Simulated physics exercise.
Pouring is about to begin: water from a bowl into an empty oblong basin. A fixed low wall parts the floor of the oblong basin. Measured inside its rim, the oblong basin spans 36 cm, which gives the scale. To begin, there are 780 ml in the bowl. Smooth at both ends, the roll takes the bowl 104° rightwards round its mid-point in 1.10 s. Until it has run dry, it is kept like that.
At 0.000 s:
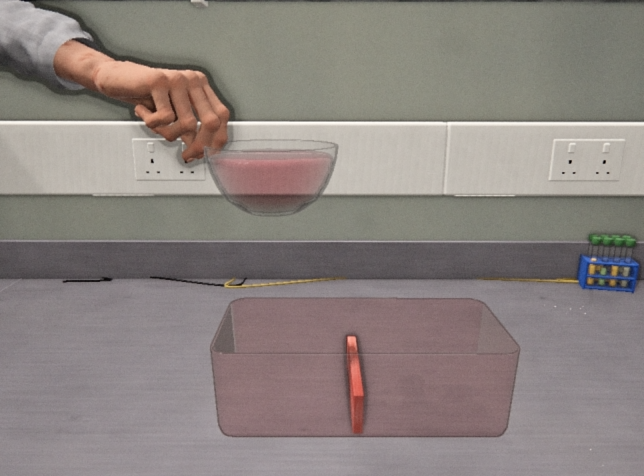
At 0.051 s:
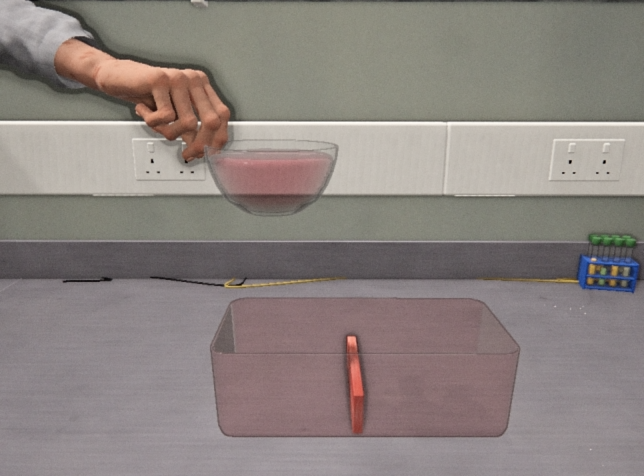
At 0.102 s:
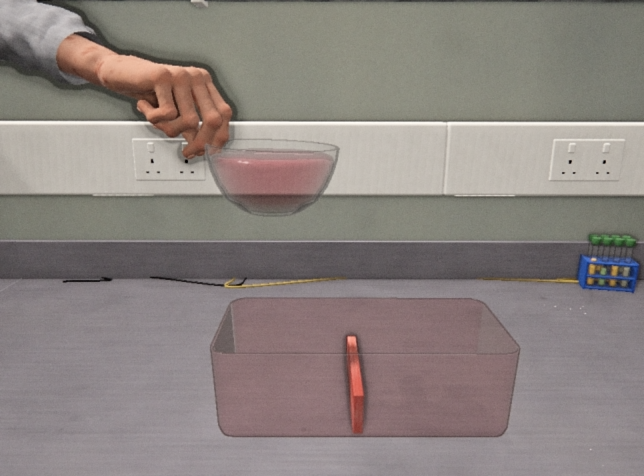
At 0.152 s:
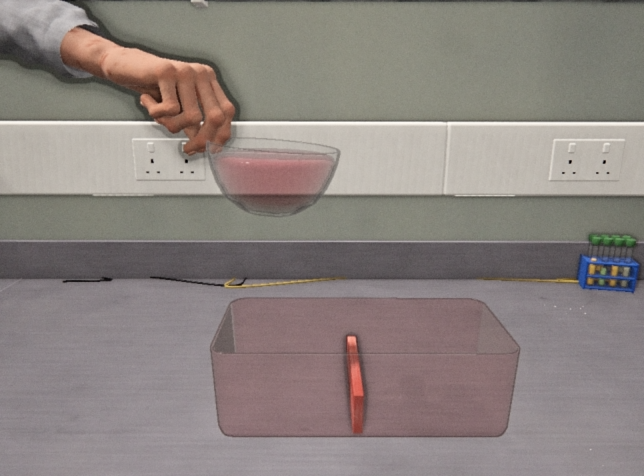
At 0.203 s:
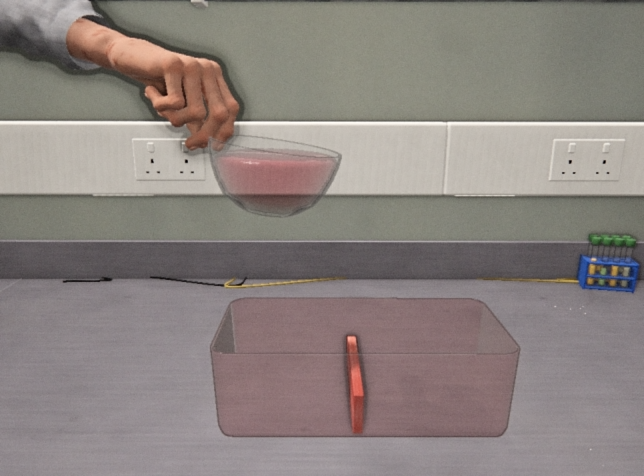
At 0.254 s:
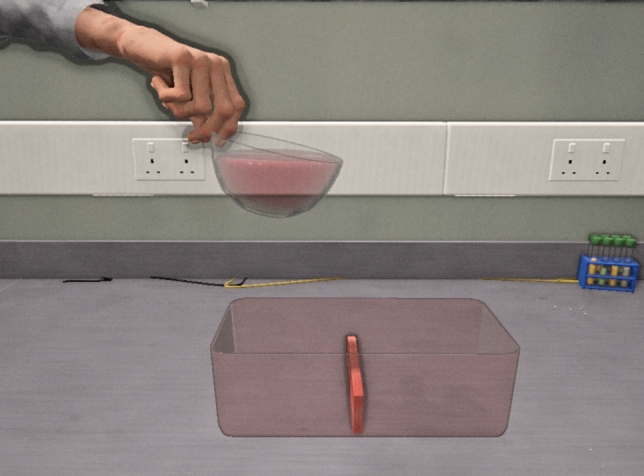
The clip shows a hand holding a clear glass bowl of pinkish liquid above an oblong transparent basin with a red upright divider inside, then slowly tilting the bowl slightly rightwards while the liquid stays inside it.
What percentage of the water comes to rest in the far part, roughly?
87 %.
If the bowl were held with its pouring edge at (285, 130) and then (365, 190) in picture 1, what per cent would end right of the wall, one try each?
About 50 %, then about 95 %.
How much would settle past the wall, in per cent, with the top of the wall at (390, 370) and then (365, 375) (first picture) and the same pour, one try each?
Respectively 60 and 75 %.
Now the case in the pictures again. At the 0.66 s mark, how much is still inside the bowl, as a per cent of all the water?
Around 42 percent.
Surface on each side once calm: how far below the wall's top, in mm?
Left side: Around 50 mm. Right side: Around 28 mm.
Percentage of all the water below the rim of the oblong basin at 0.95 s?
Around 88 in a hundred.
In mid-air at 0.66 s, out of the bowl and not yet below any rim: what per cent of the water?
About 42 per cent.
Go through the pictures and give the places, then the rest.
In the first frame, it leans 0°; its right rim is at (337, 147); the water meets the walls at (211, 155) and (334, 155); the oblong basin's rim runs from (222, 324) to (500, 324); the wall's top is at (355, 364).
In the second frame, it leans 1°; its right rim is at (337, 148); the water meets the walls at (211, 155) and (334, 156).
In the third frame, it leans 2°; its right rim is at (338, 149); the water meets the walls at (212, 154) and (335, 156).
In the fourth frame, it leans 5°; its right rim is at (339, 153); the water meets the walls at (213, 154) and (336, 158).
In the fifth frame, it leans 9°; its right rim is at (341, 157); the water meets the walls at (215, 154) and (337, 158).
In the sixth frame, it leans 13°; its right rim is at (342, 163); the water meets the walls at (217, 155) and (341, 159).
Then, 0.66 s in, the tilt is 68° and 42 per cent is still to pour, 0 is left of the wall and 16 right of it.
Then, 0.95 s in, the tilt is 100° and 2 per cent is still to pour, 5 is left of the wall and 82 right of it.
Then, 1.26 s in, the tilt is 104° and 0 per cent is still to pour, 12 is left of the wall and 87 right of it.
Then, 1.60 s in, the tilt is 104° and 0 per cent is still to pour, 12 is left of the wall and 87 right of it.
Finally, 12 per cent lies left of the wall, 87 right of it and 2 outside.
